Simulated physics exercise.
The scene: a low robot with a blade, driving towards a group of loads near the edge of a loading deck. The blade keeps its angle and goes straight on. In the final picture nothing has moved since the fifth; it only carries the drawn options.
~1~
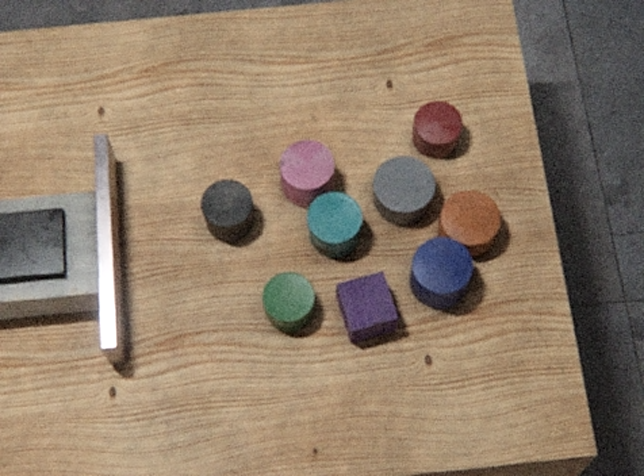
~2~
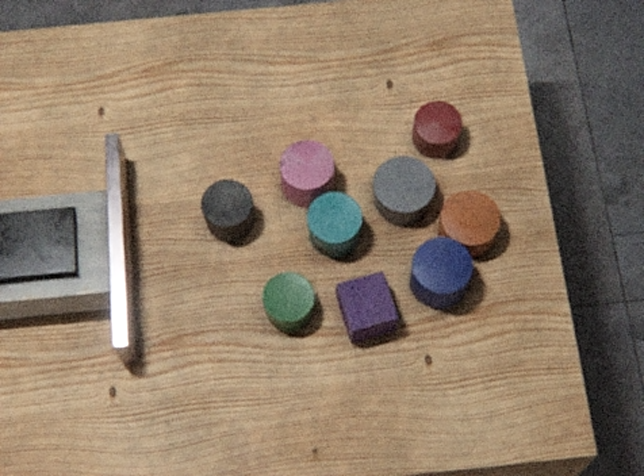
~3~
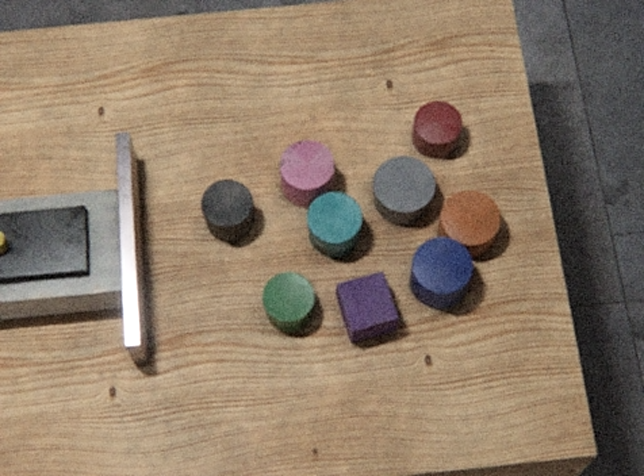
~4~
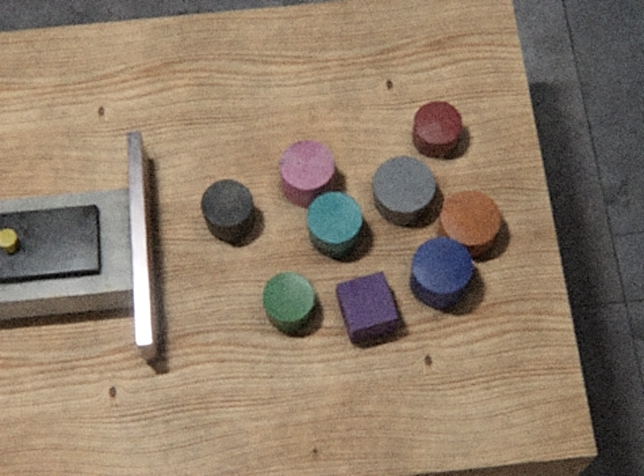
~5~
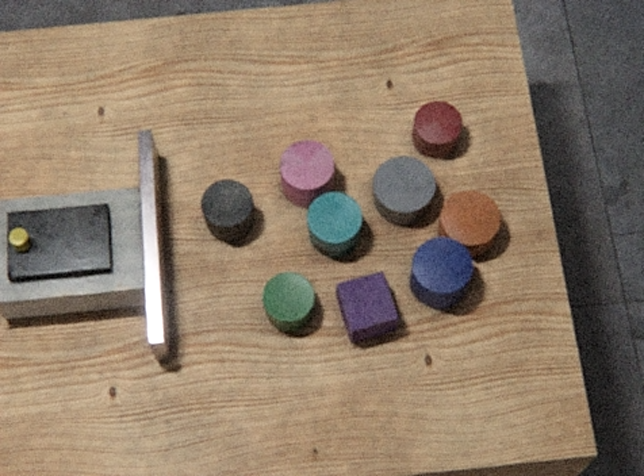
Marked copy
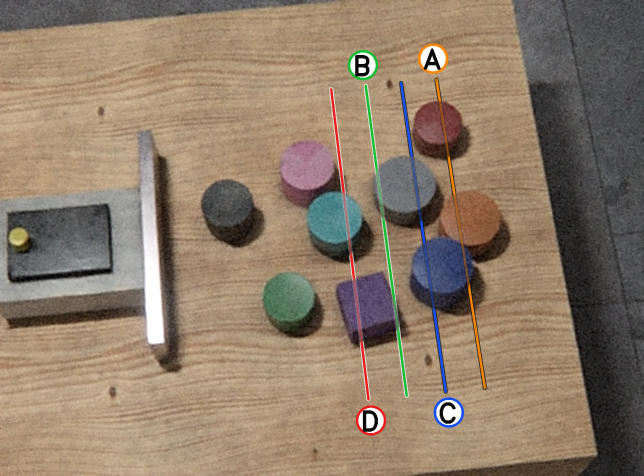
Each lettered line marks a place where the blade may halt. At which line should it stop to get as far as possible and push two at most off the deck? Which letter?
No third one falls up to A.
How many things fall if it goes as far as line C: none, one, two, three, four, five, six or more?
The count is none.
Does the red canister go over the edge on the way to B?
No.
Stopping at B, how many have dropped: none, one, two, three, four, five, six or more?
In all, none.
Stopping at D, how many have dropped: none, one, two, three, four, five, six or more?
In all, none.
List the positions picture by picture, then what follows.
In the first frame, pink canister (307, 174); green pail (289, 303); grey pail (403, 191).
In the second frame, robot (32, 244); black pail (228, 211).
In the third frame, robot (44, 243); purple crate (367, 307).
In the fourth frame, robot (56, 242); red canister (436, 130).
In the fifth frame, robot (67, 241); pink canister (307, 174); green pail (289, 303); grey pail (403, 191).
On the marked copy, A at (459, 226); B at (385, 233); C at (422, 229); D at (349, 237).
With A. Early on, robot (180, 230); green pail (304, 301); pink canister (324, 167).
Further on, robot (292, 219); orange canister (481, 226); blue canister (468, 279).
At the end, robot (377, 211); orange canister (543, 220); blue canister (551, 273); none fallen.
As for the rest, B is within the limit but short; C is within the limit but short; D is within the limit but short.
